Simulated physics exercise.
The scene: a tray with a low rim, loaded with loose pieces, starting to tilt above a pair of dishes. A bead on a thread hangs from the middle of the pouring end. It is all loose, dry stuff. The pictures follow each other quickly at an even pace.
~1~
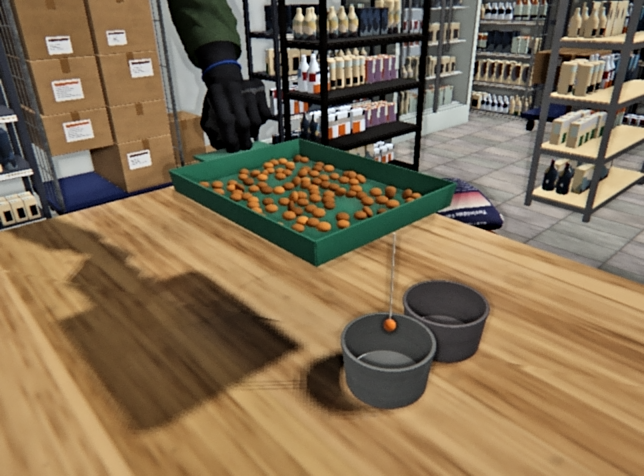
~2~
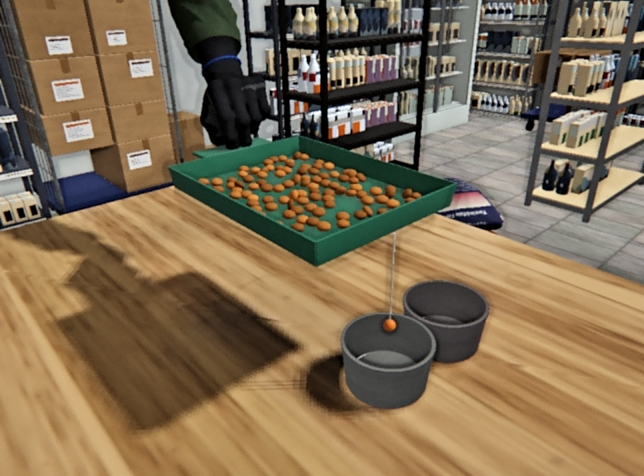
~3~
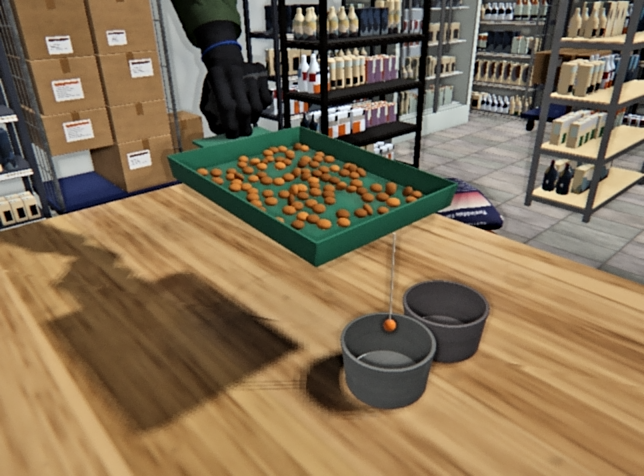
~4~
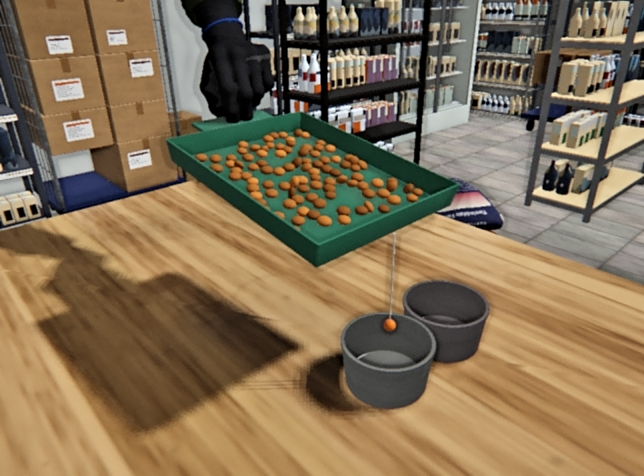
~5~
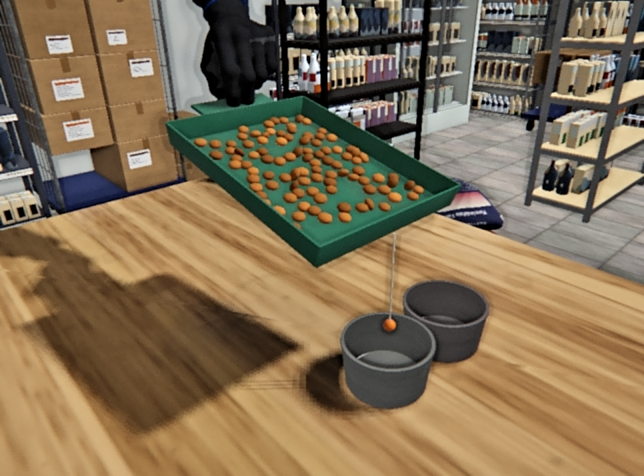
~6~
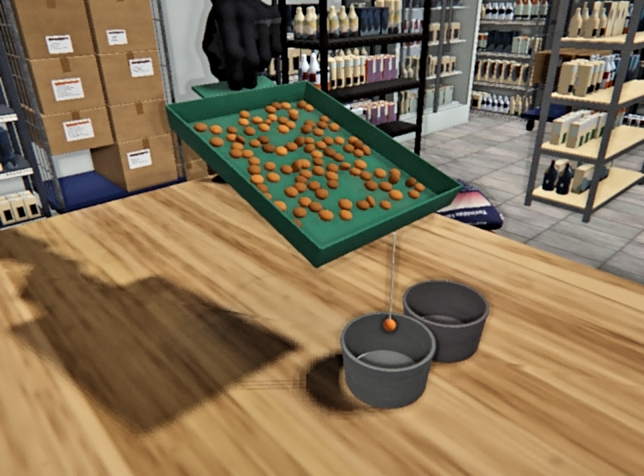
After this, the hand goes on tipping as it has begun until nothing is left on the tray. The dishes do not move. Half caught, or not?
In the dishes lies less than half of it.
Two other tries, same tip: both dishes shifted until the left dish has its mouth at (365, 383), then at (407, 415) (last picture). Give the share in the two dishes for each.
About 60 and 80 per cent.
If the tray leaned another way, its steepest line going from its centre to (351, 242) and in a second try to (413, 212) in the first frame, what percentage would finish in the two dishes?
In turn 0 and 70 in a hundred.
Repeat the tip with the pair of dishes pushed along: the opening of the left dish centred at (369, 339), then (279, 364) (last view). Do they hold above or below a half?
The first try: The smaller part. The second: Under half.
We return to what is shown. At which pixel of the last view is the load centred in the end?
Close to (456, 434).
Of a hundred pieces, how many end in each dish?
The left dish has 0 per cent, the right dish has 0.
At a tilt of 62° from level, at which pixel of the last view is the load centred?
Near (384, 197).
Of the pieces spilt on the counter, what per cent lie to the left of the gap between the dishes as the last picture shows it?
Close to 30 per cent.
Just after the last frame, tray tipped steeply; every one on the tray.
A moment on, tray tipped past a quarter turn; the larger part on the tray; about a tenth outside both; roughly a quarter in the air.
Further on, tray tipped past a quarter turn; just a few in the left dish; almost all outside both.
When it is over, tray tipped past a quarter turn; just a few in the left dish; not one in the right dish; almost all outside both.
